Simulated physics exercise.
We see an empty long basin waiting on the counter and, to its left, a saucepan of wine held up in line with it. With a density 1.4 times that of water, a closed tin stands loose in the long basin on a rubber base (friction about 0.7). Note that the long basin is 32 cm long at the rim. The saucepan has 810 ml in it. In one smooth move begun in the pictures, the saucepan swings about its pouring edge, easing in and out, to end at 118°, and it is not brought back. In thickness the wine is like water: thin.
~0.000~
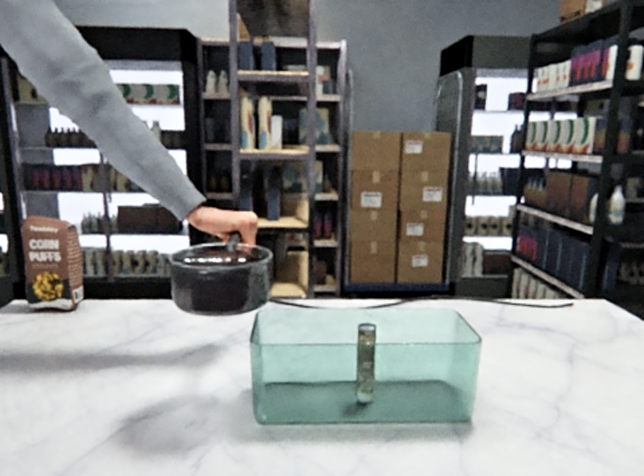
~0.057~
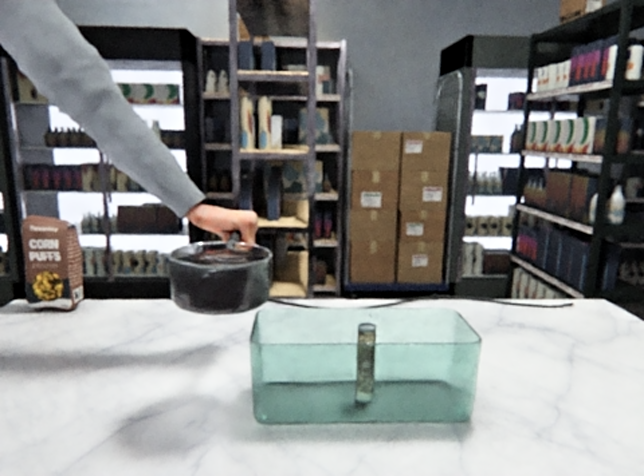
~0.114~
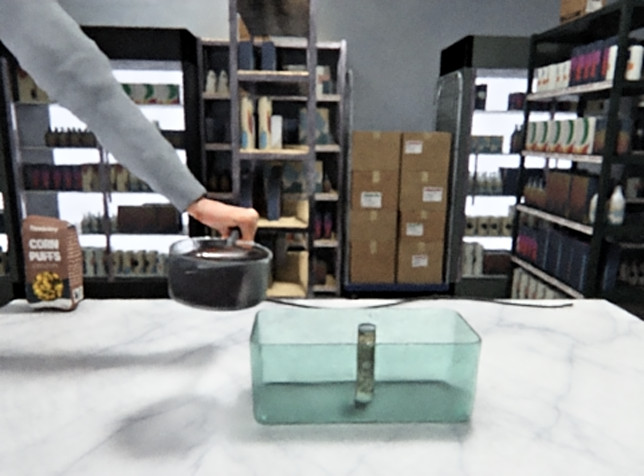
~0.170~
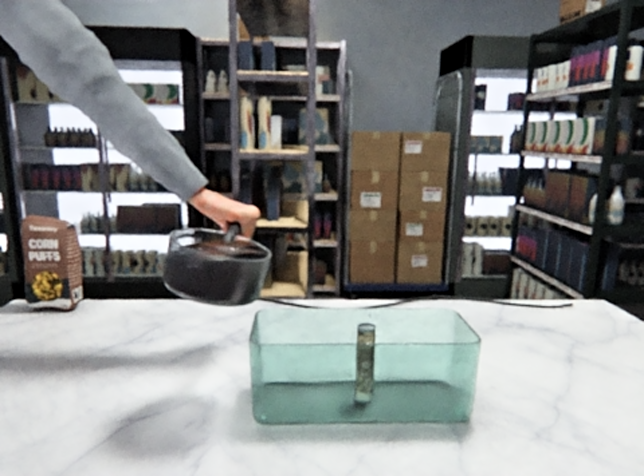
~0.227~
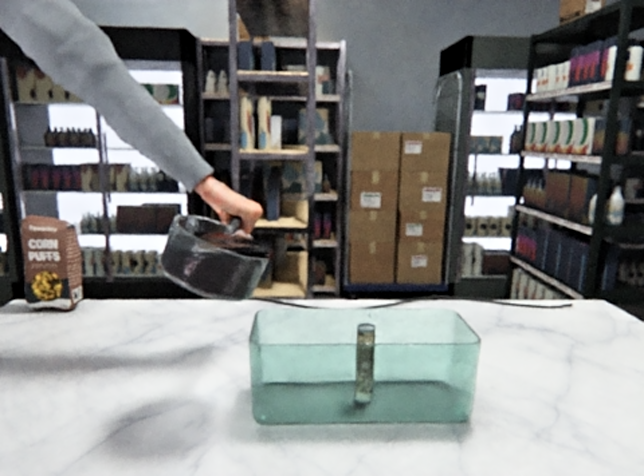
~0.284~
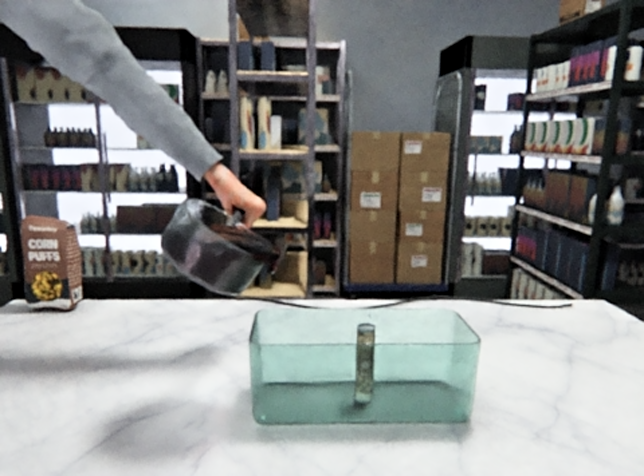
To begin with, a hand holds a dark, see-through saucepan nearly level above a marble counter, left of a long green basin with a small upright tin inside. The saucepan then tilts slowly to the right, its left side rising as the hand turns, and it leans steeply by the end.
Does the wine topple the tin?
It tips.
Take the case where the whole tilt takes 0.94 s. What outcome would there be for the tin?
Result: Tin tipped over.
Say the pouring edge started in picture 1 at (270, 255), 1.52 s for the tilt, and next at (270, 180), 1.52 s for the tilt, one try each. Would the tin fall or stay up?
In the first try it remains standing; in the second it remains standing.
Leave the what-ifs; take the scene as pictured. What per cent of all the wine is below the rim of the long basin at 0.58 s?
About 24%.
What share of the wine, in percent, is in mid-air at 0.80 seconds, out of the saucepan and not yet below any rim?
Close to 5 %.
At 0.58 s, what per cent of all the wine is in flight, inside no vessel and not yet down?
I'd say close to 54 per cent.
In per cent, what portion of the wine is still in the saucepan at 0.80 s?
1 %.
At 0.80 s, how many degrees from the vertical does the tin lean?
Measured tilt, approx.: 40 degrees.
After 0.58 s the tilt is 100° and 22 per cent is still to pour; the tin stands where it began.
After 0.80 s the tilt is 118° and 1 per cent is still to pour; the tin leans 38°.
After 1.03 s the tilt is 118° and 0 per cent is still to pour; the tin lies on its side.
After 1.28 s the tilt is 118° and 0 per cent is still to pour; the tin lies on its side.
In the end the tin lies on its side.
